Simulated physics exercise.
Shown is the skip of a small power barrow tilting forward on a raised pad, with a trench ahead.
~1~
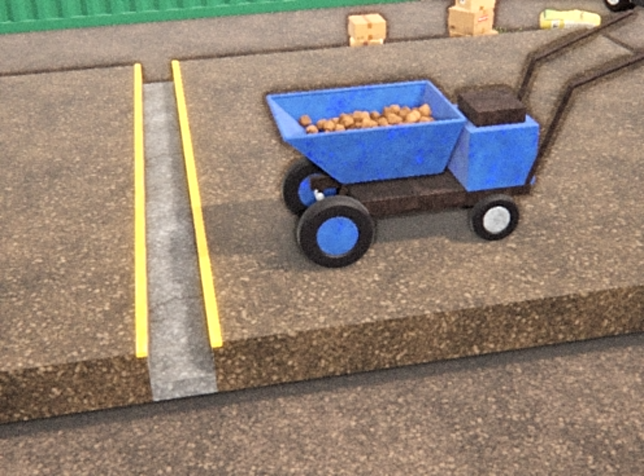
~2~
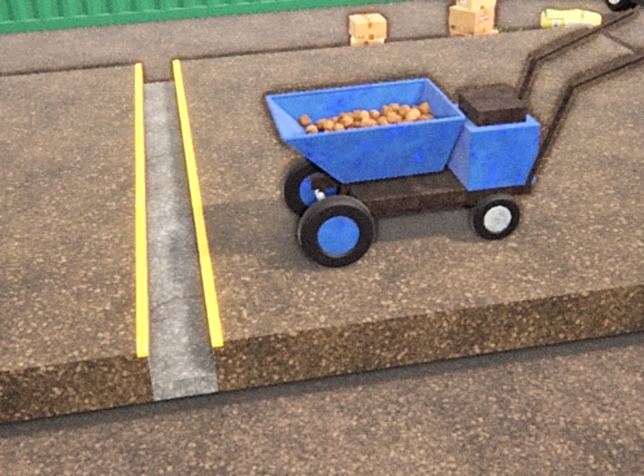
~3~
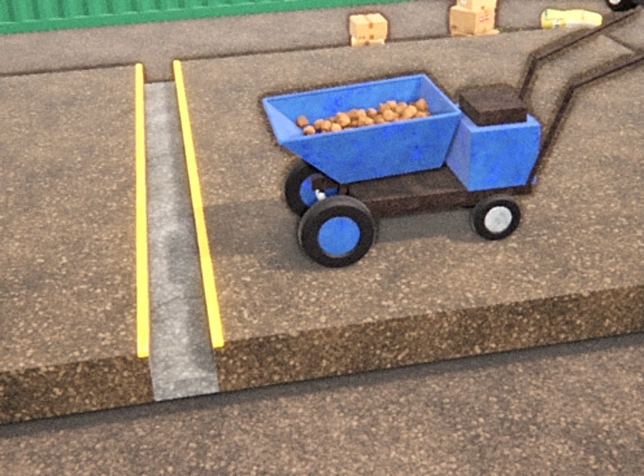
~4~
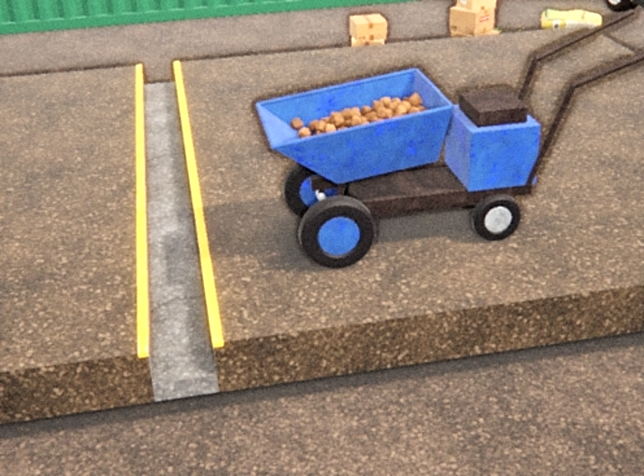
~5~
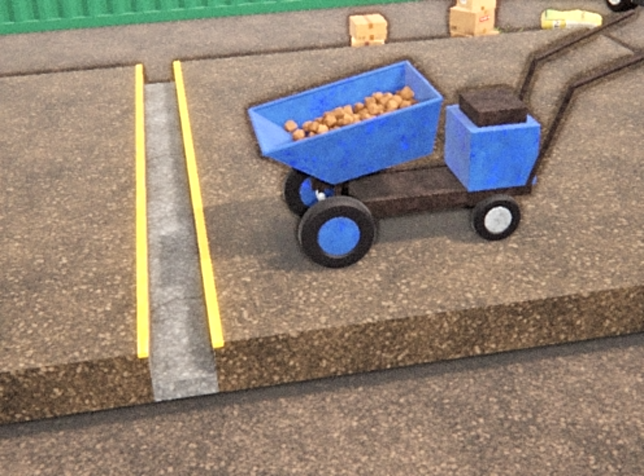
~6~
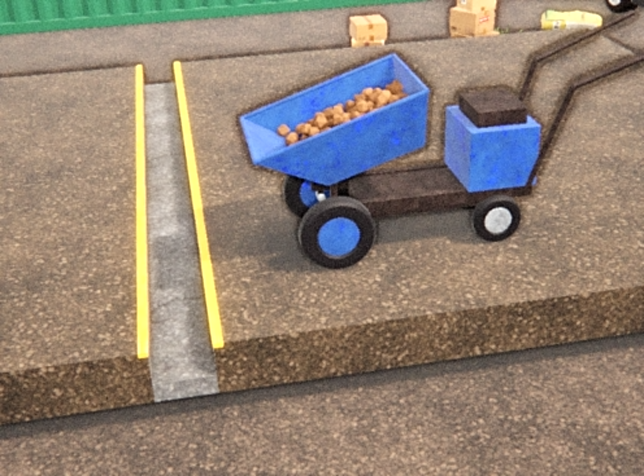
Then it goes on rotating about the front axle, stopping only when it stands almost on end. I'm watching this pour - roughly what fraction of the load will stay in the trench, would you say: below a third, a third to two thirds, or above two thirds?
As it goes, the trench's share passes two-thirds.
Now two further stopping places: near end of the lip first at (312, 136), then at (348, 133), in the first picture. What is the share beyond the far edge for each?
In turn, around 0 per cent and 0 per cent.
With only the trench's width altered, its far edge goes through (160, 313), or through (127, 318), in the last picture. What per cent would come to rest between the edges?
70 % then 100 %, roughly.
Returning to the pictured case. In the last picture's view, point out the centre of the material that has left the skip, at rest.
Close to (175, 276) in the last picture.
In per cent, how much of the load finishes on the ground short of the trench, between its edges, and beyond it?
Short: 5 %, between: 90 %, beyond: 5 %.
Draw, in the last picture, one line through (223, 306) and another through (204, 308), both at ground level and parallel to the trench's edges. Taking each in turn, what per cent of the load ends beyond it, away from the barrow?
Around 100 in a hundred for the first, 90 in a hundred for the second.
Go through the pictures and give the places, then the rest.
Lip of the skip at (286, 139), level; top of the load at (389, 131), clay clods; first edge of the trench at (211, 306); far edge at (141, 315), the trench over half as wide as the skip, and about half as deep as wide, in the first frame.
Lip of the skip at (285, 139), level; top of the load at (391, 118), in the second frame.
Lip of the skip at (281, 142), tipped barely; top of the load at (397, 124), in the third frame.
Lip of the skip at (274, 147), tipped a little; top of the load at (391, 120), in the fourth frame.
Lip of the skip at (265, 154), tipped a little; top of the load at (389, 114), in the fifth frame.
Lip of the skip at (256, 162), tipped clearly; top of the load at (380, 110); first edge of the trench at (212, 307); far edge at (142, 316), in the sixth frame.
Soon after the last picture, skip tipped steeply; all in the skip.
A little later, skip tipped right over; most in the skip; a small part short of the trench; a small part in or heaped over the trench; a stray few falling.
Later still, skip tipped right over; a small part in the skip; a small part short of the trench; most in or heaped over the trench; a stray few beyond it.
By the end, skip tipped right over; a small part short of the trench; nearly all in or heaped over the trench; a stray few beyond it.
